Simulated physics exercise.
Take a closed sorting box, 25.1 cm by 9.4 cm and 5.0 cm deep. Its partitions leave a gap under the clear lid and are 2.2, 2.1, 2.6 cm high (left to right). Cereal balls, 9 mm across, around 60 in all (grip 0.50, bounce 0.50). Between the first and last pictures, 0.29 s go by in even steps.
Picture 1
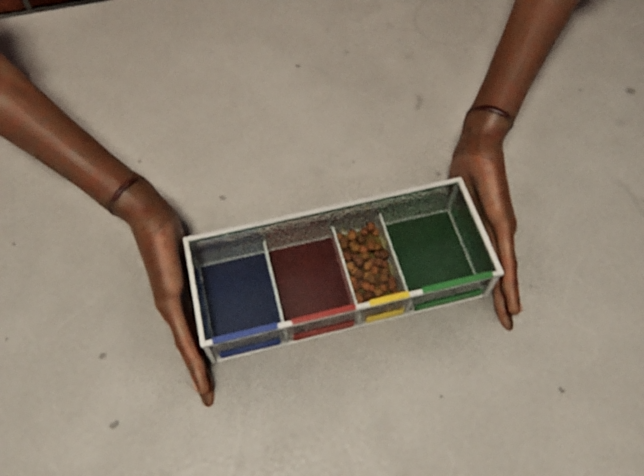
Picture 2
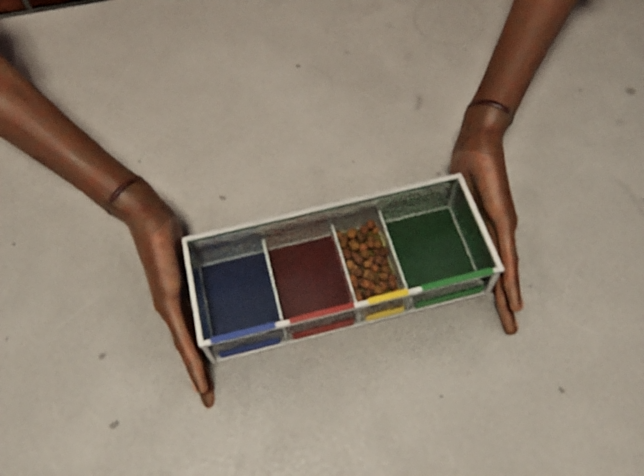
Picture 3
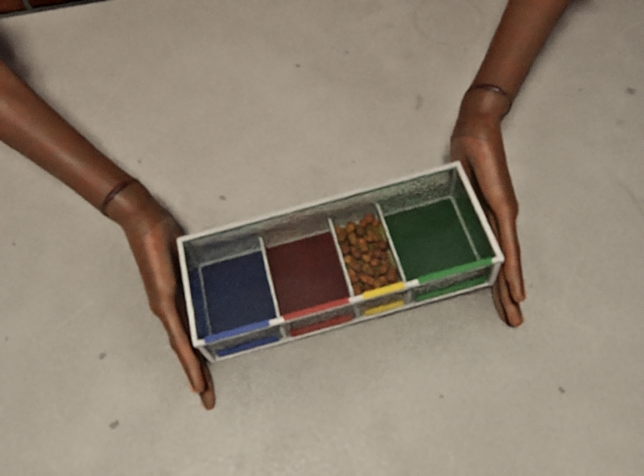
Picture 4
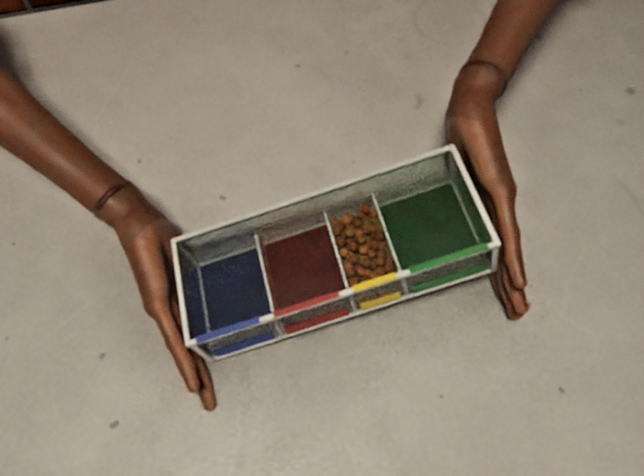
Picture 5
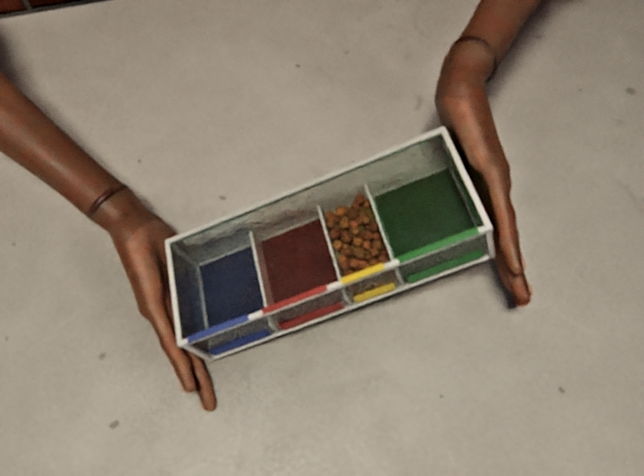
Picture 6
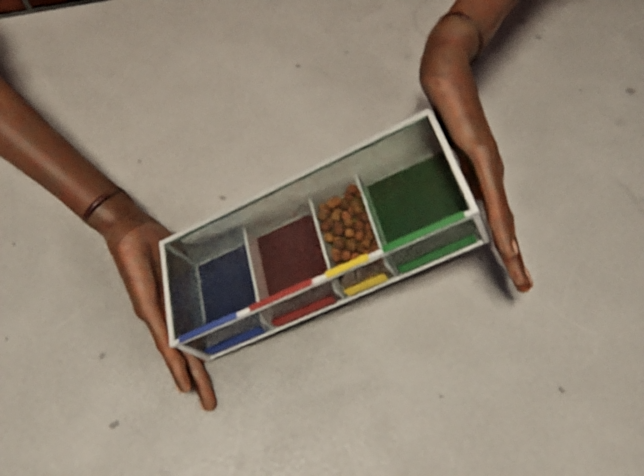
At the start, two hands hold a clear, lidded box level on a grey surface, its sections blue, red, yellow and green, with small brown balls only in the yellow one. The hands then gradually tilt it, raising the right end, while the balls stay in the yellow section.
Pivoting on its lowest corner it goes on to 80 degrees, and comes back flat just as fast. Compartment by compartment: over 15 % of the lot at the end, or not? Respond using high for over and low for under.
Red compartment low, blue compartment high, green compartment low, yellow compartment high.
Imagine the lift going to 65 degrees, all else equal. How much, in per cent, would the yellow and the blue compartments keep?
Yellow 90 %, blue 0 %.
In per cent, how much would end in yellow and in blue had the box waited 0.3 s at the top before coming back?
You'd end up with yellow at 60 per cent and blue at 35 per cent.
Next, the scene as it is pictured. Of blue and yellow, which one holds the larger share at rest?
Yellow comes out ahead.
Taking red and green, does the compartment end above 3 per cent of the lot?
For red, it does; for green, it does not.
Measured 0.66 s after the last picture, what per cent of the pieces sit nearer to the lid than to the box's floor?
I'd put it at some 20 percent.
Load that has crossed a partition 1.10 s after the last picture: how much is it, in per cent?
Near 35 per cent of it.
Then, 0.66 s after the last picture, tilt 78 degrees; red 15 %, yellow 85 %.
Then, 1.10 s after the last picture, tilt 33 degrees; red 10 %, blue 30 %, yellow 65 %.
Then, 1.62 s after the last picture, tilt 0 degrees; red 10 %, blue 30 %, yellow 65 %.
In the end, red 10 %, blue 30 %, green 0 %, yellow 65 %.
